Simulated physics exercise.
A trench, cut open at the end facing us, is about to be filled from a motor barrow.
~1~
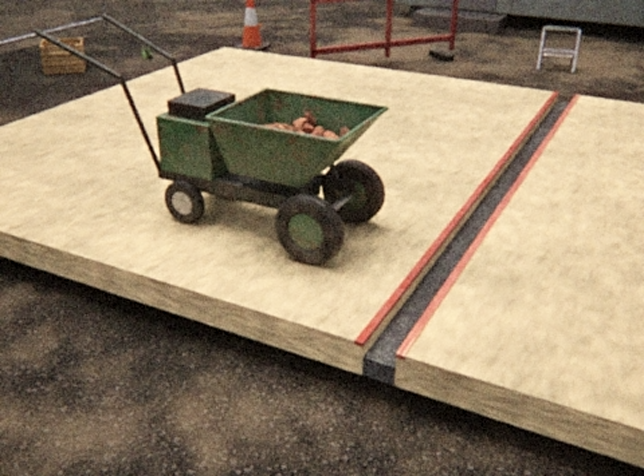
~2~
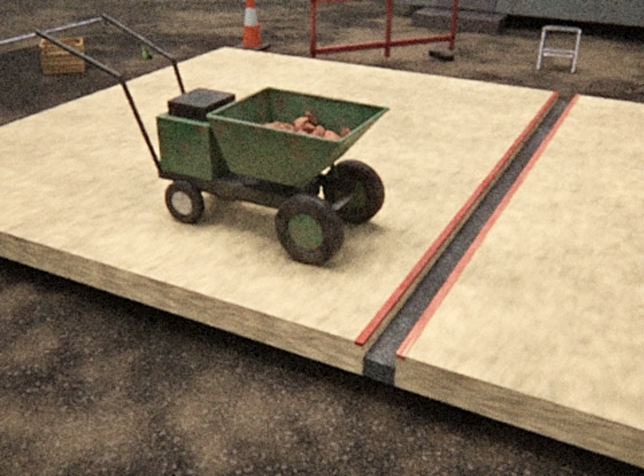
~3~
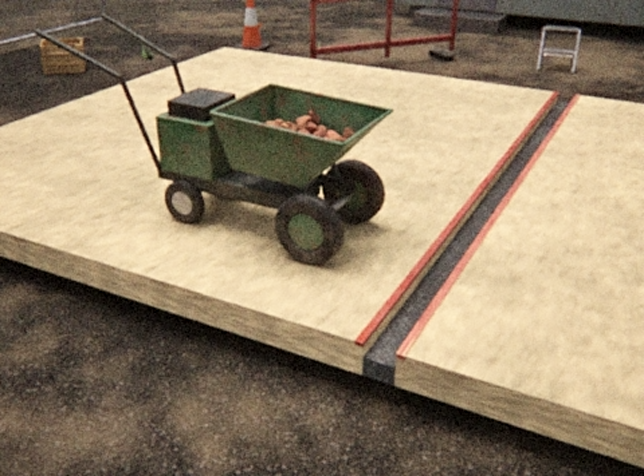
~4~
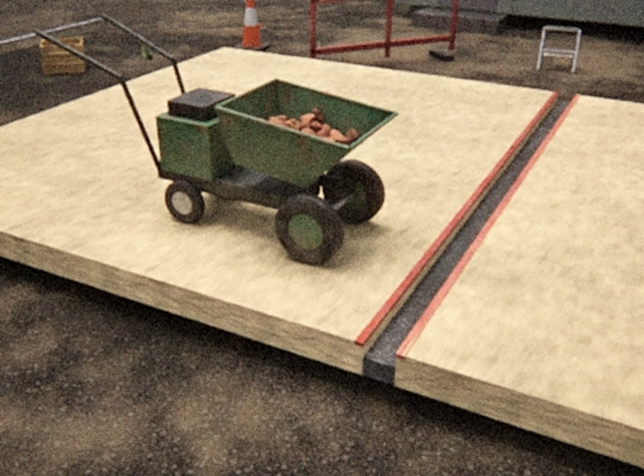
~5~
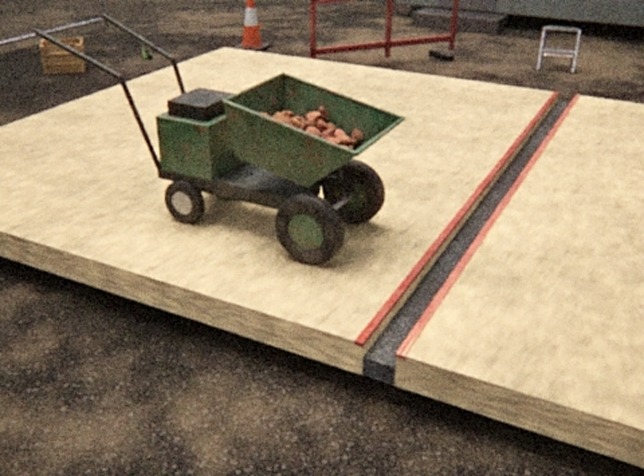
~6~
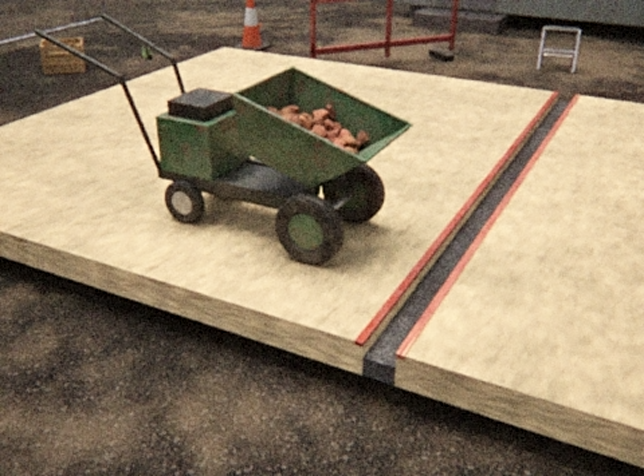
The green skip of a small motor barrow, loaded with reddish rubble, sat level at first, then tilted gradually forward to the right, while its wheels stayed still beside a narrow, red-edged trench.
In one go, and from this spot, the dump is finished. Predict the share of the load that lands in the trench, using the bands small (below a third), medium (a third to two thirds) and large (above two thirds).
Medium.
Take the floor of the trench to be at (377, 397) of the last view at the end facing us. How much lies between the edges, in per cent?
The share comes out near 80 percent.
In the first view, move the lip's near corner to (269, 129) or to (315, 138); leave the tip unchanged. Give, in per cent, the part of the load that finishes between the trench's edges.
The share would be near 20 percent, and then near 50 percent.
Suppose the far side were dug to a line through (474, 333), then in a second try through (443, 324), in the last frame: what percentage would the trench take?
Lab note: Try one 90 per cent, try two 70 per cent.
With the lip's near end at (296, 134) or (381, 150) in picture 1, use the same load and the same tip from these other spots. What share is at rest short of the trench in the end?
40 and 0 percent, in that order.
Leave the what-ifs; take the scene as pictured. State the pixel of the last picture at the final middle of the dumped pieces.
Close to (449, 262) in the last picture.
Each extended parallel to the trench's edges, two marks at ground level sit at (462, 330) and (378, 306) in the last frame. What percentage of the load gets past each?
I'd say about 10 and about 80 in a hundred.
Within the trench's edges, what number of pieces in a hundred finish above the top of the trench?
40 per cent or thereabouts.
Just after the last frame, skip tipped steeply; every one in the skip.
A moment on, skip tipped right over; the larger part in the skip; roughly a quarter in or heaped over the trench; about a tenth beyond it.
Further on, skip tipped right over; roughly a quarter in the skip; just a few short of the trench; roughly half in or heaped over the trench; roughly a quarter beyond it.
When it is over, skip tipped right over; roughly a quarter in the skip; just a few short of the trench; roughly half in or heaped over the trench; roughly a quarter beyond it.
